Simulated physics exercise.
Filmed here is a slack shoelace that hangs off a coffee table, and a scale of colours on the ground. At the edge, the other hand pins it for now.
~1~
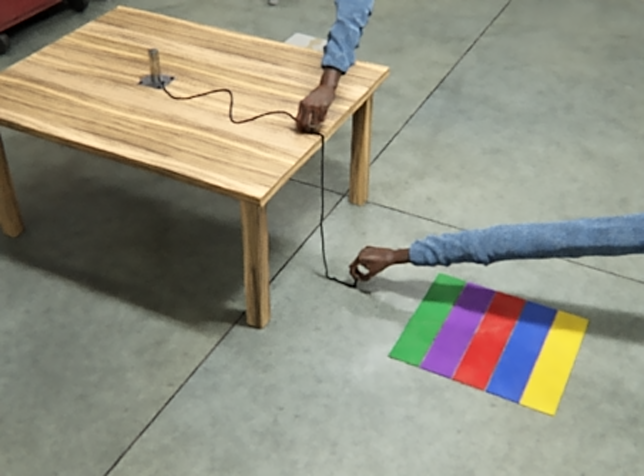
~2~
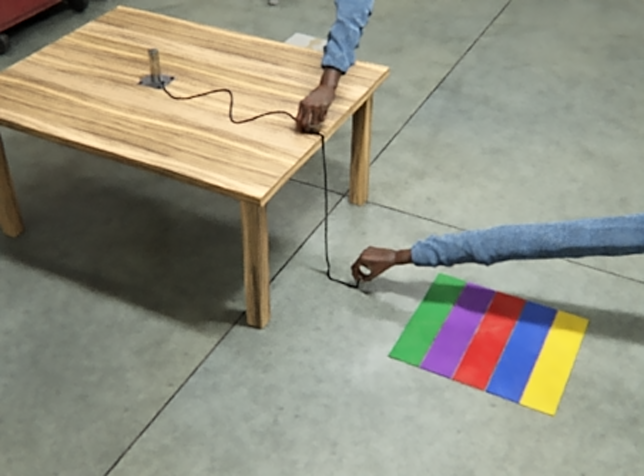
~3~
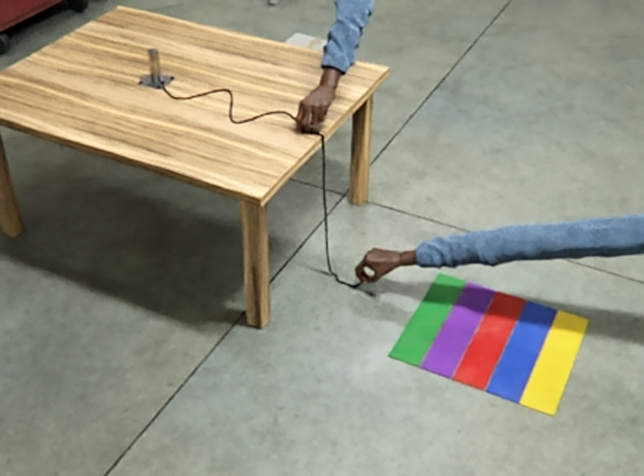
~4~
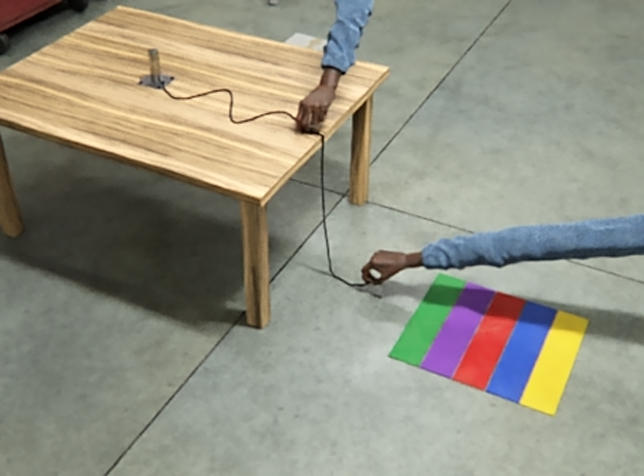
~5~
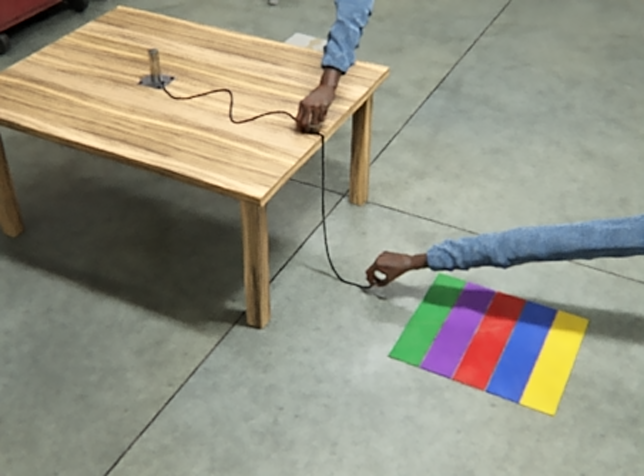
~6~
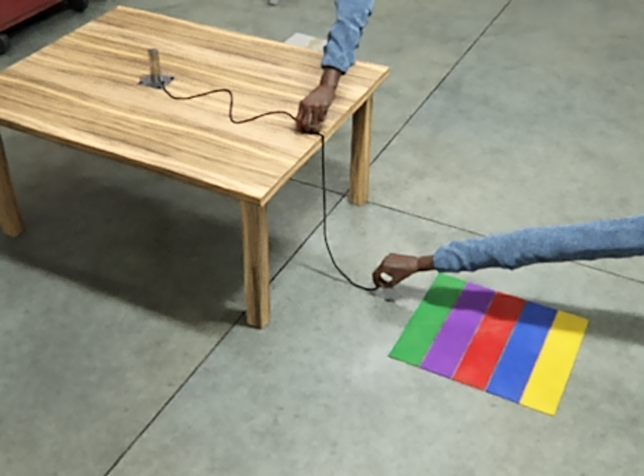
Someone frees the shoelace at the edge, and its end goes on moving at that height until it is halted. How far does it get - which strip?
Yellow.
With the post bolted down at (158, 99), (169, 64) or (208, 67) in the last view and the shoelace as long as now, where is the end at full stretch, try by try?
Try by try, about (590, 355), (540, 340) and (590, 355).
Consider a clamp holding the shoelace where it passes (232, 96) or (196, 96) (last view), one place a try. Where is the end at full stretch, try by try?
First try near (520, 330), second near (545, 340).
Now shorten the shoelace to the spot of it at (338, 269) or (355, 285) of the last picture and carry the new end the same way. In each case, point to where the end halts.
(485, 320) and (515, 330).
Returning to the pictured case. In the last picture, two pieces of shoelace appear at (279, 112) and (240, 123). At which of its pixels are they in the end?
(341, 144), then (303, 123).
Soon after, end near (509, 328); over red.
Then, end near (541, 338); over blue.
At full stretch, end near (560, 345); over yellow. It gets as far as the yellow strip.
